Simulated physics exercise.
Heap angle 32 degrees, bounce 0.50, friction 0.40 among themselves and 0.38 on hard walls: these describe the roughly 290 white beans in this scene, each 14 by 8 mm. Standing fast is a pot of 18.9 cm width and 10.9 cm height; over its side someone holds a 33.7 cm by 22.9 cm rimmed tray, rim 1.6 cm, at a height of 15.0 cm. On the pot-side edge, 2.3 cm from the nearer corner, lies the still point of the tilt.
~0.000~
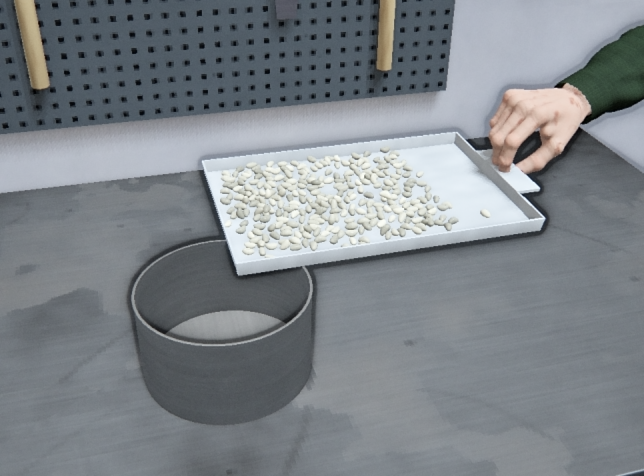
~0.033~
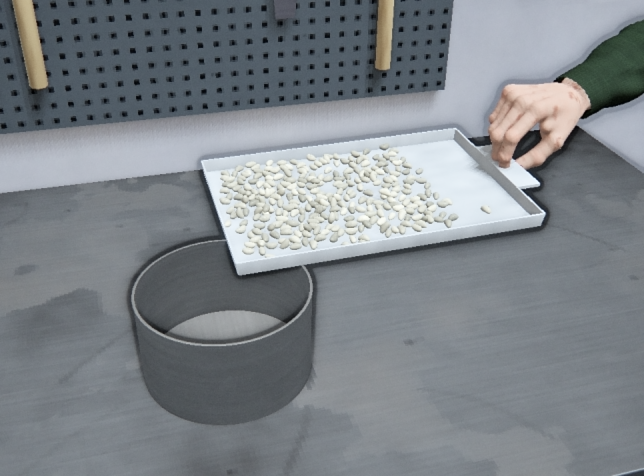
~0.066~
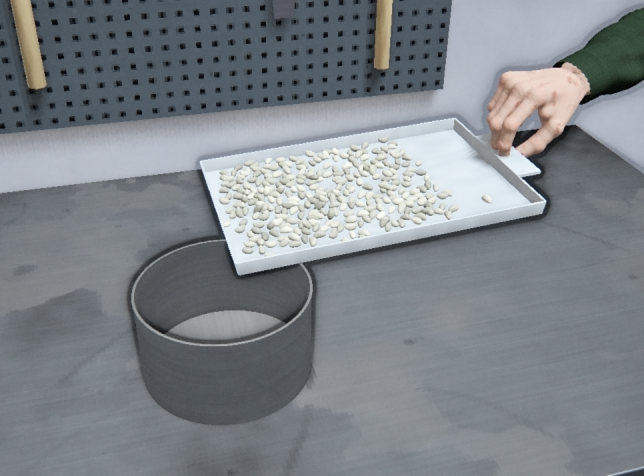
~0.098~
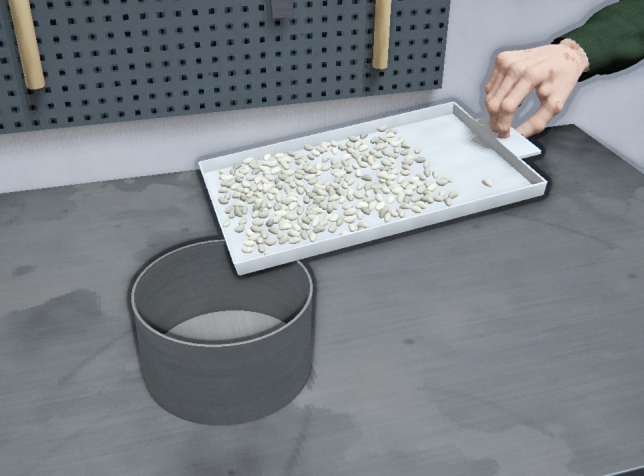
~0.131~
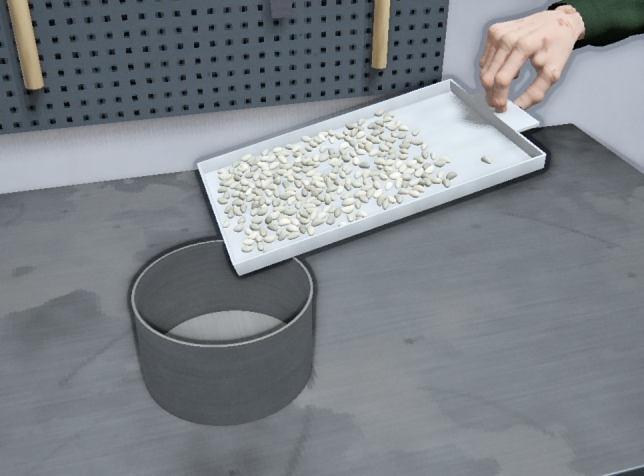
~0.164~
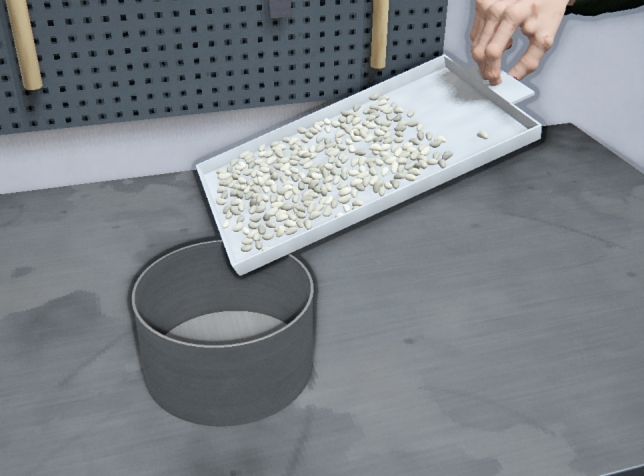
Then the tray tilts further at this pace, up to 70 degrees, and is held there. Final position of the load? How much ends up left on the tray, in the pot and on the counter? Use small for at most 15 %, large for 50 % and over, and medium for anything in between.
Tray - medium, pot - medium, counter - medium.
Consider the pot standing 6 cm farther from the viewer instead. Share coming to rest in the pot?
With that change it comes to something like 55 in a hundred.
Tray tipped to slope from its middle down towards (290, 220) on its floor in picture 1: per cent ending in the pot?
55 %.
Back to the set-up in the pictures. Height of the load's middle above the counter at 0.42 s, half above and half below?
Roughly 20 centimetres.
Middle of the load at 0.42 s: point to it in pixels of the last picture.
The middle of the load should be near (239, 167) then.
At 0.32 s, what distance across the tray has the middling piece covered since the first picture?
I'd say close to 2 centimetres.
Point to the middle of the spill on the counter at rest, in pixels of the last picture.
(107, 302), roughly.
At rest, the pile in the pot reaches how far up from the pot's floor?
2.0 cm.
After 0.32 s, tilt 47 degrees; the tray holds 100 %, the pot 0 %.
Then, at 0.42 s, tilt 65 degrees; the tray holds 100 %, the pot 0 %.
Then, at 0.65 s, tilt 70 degrees; the tray holds 35 %, the pot 30 %.
By 2.2 s all is still; tray 25 %, pot 35 %, counter 40 %.
